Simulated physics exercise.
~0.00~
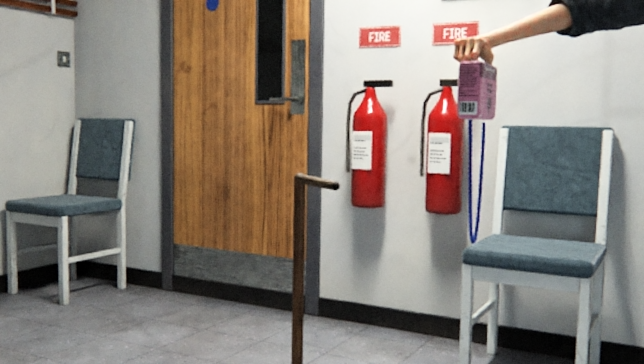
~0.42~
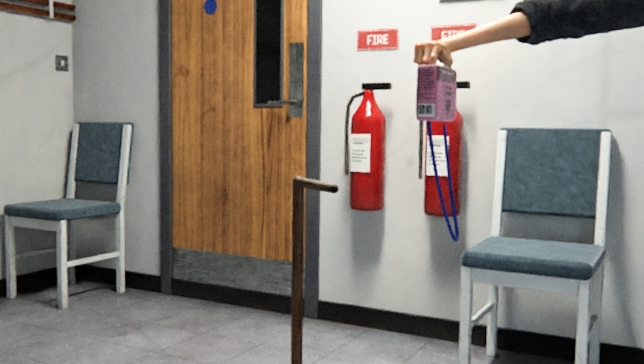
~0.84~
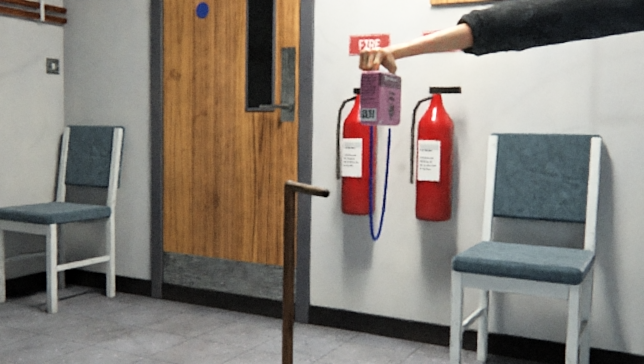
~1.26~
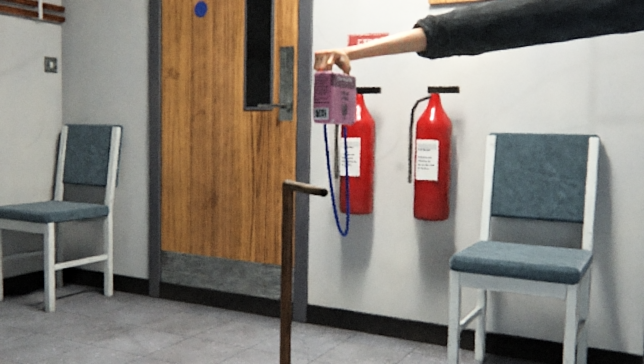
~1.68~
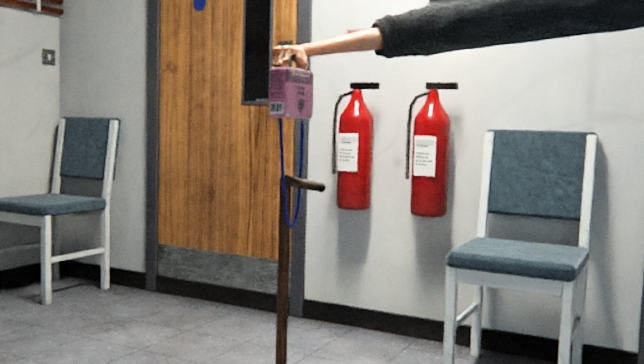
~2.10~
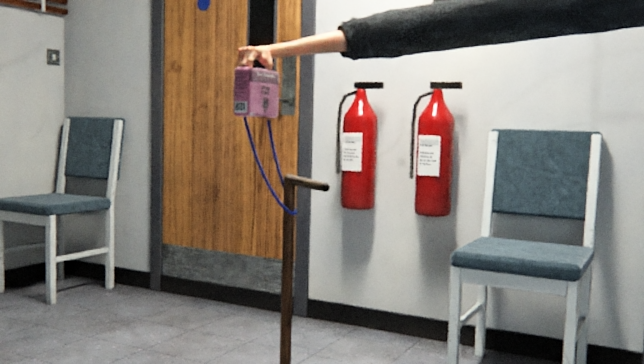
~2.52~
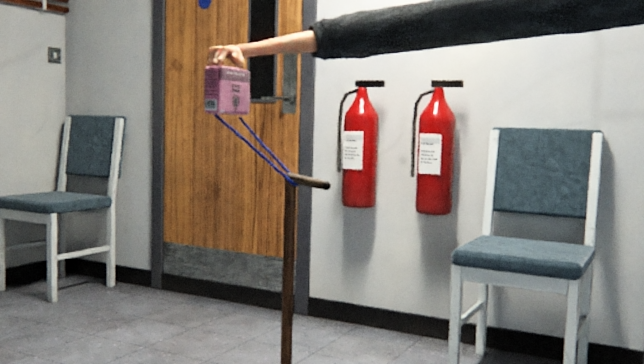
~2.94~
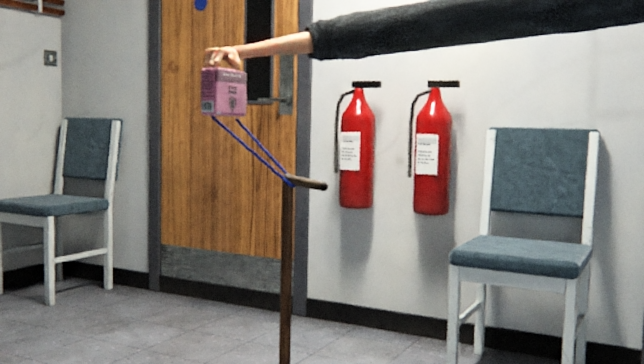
In a grey-floored room seen from a slightly swaying, hand-held view, a wooden door stands between blue-cushioned white chairs, with two red fire extinguishers on the wall to its right. A brown post with a short arm at its top rises in the foreground. A dark-sleeved arm reaches in from the right, carrying a pink, box-like pouch with a blue loop hanging below. The hand moves left at a steady height, passing over the post. The trailing loop catches on the post top and draws taut. The hand stops, with the pouch held left of the post by its tight loop.
